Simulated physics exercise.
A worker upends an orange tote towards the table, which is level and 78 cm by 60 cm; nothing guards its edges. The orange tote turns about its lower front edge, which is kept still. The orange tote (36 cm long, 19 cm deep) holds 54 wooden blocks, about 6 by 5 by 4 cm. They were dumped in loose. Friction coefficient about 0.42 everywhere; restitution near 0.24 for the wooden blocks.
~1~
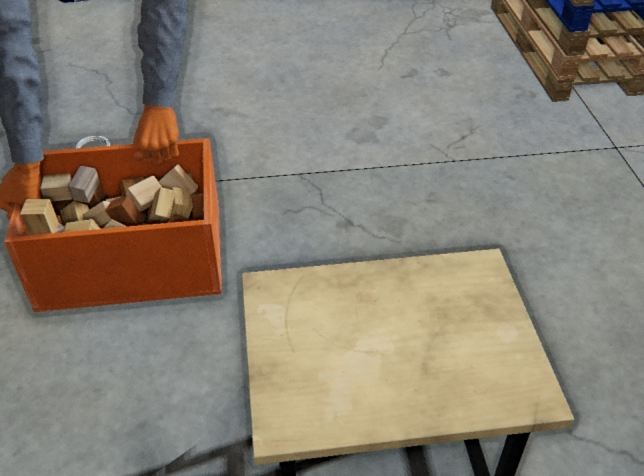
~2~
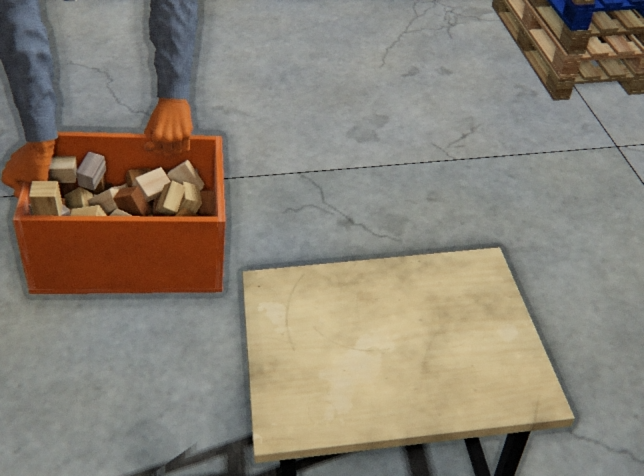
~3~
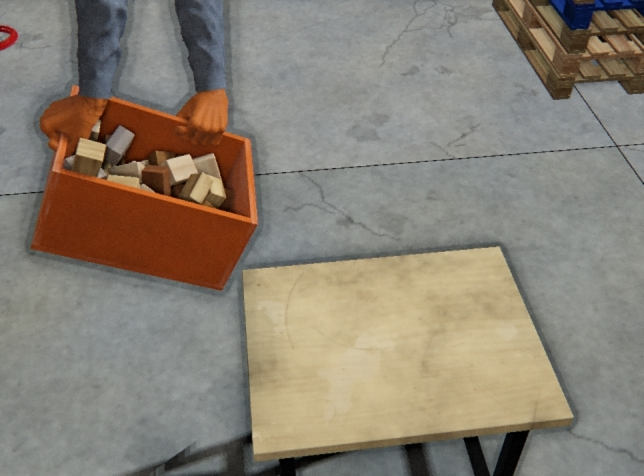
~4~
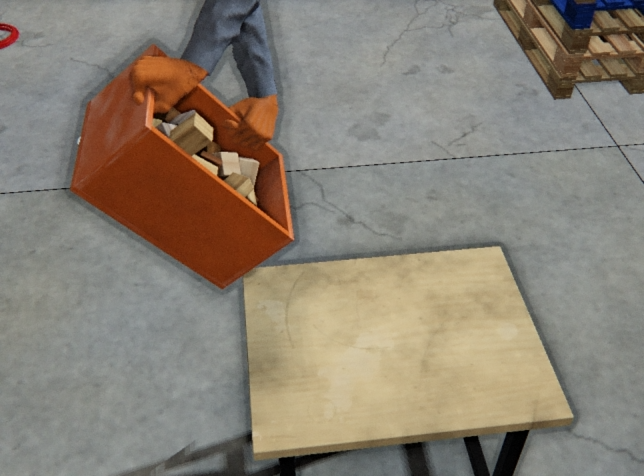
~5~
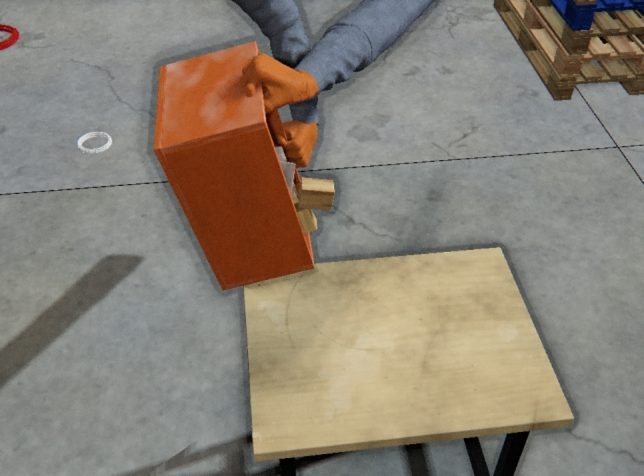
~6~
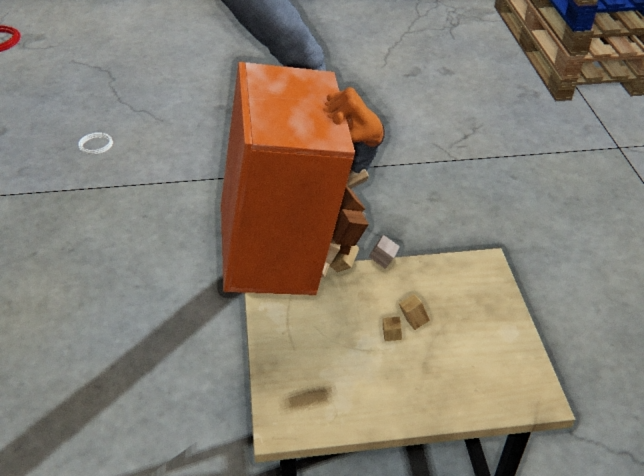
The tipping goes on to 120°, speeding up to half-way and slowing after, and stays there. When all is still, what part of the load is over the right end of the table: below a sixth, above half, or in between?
In the end less than a sixth of them are over the right end of the table.
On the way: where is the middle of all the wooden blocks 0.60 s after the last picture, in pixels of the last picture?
Around (389, 338).
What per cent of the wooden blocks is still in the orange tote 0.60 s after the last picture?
Roughly 10 per cent is still inside.
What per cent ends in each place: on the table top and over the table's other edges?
Roughly 90 and 5 per cent.
Then, 0.27 s after the last picture, tilt 120°; 27 still in the orange tote, 19 on the table top and 8 in the air.
Then, 0.60 s after the last picture, tilt 120°; 6 still in the orange tote, 40 on the table top, 1 over the right end of the table, 1 over the table's other edges and 6 in the air.
Then, 1.08 s after the last picture, tilt 120°; 49 on the table top, 2 over the right end of the table and 3 over the table's other edges.
When it is over (1.68 s after the last picture), 49 on the table top, 2 over the right end of the table and 3 over the table's other edges. Asked share, 2 of 54, 4 per cent.
